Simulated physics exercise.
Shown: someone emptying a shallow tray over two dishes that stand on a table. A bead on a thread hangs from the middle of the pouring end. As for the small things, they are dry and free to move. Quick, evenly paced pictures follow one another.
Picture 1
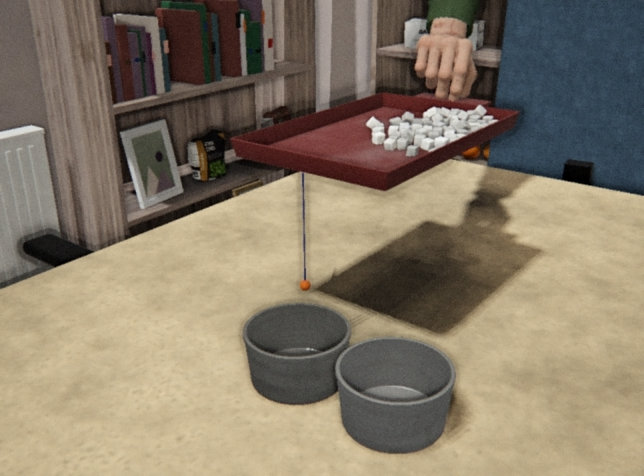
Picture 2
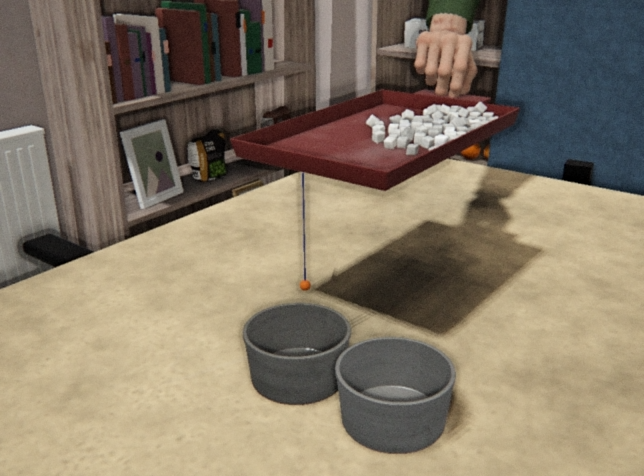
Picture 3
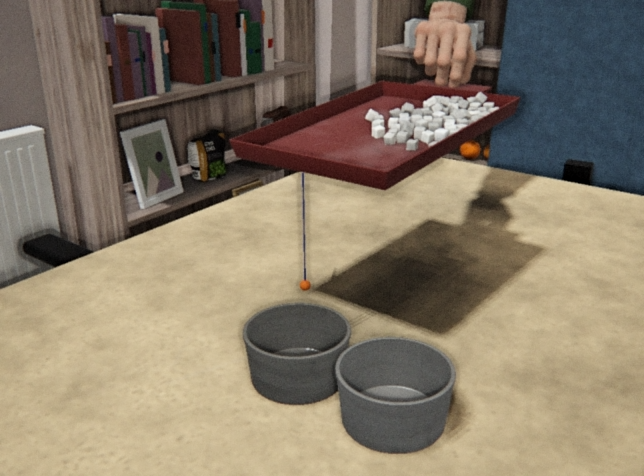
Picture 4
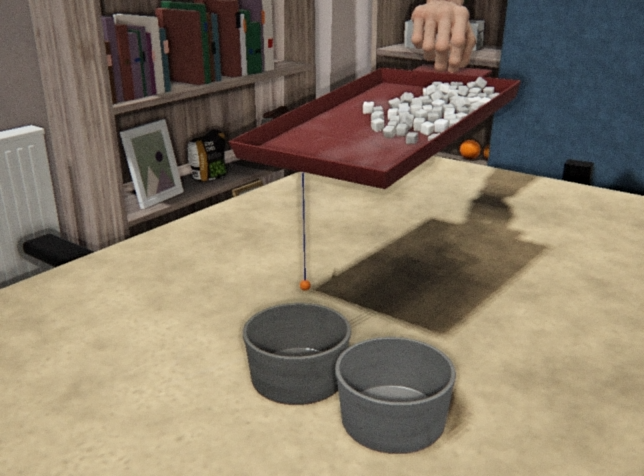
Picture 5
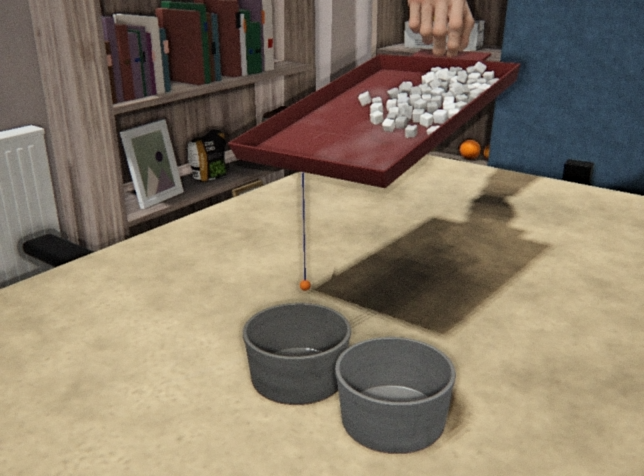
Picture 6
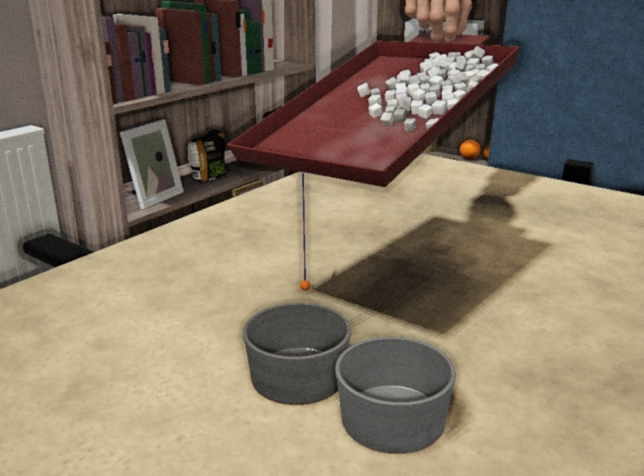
A dark red tray of white cubes slants above a pale, mottled tabletop in a room with bookshelves, seen from slightly above by a still camera. Two dark grey dishes stand side by side in front, an orange bead hangs on a thread from the tray's near end, and a blue panel is behind at right. A hand steadily raises the far end, steepening the tray, while the cubes rise with it and shift slightly.
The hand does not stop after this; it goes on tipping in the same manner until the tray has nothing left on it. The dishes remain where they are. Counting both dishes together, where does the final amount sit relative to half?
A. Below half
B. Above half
(A) Below half.
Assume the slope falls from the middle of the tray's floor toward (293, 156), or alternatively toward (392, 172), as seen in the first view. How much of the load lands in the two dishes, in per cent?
The first try gives close to 10 percent; the next gives 30 percent.
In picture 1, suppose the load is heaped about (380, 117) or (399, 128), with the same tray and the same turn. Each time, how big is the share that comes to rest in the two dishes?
You'd get near 20 percent first and near 30 percent next.
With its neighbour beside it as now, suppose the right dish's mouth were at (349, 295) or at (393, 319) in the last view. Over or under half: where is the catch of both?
Well, not up to half at the first spot and not up to half at the second.
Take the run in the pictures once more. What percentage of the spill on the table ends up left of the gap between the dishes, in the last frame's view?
It works out at some 100 percent.
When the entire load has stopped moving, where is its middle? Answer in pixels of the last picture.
Close to (234, 362), more or less.
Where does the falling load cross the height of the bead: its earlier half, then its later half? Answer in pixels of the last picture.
The opening part goes through (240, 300); what follows goes through (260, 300).
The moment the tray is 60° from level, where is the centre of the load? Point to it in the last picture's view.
The load is centred around (292, 151).
Soon, tray tipped steeply; most on the tray; a stray few outside both; a small part in the air.
A while on, tray tipped right over; about half on the tray; a small part in the left dish; about a third outside both.
Towards the end, tray tipped past a quarter turn; about a third in the left dish; about two thirds outside both.
Finally, tray tipped past a quarter turn; none in the right dish; about a third in the left dish; about two thirds outside both.
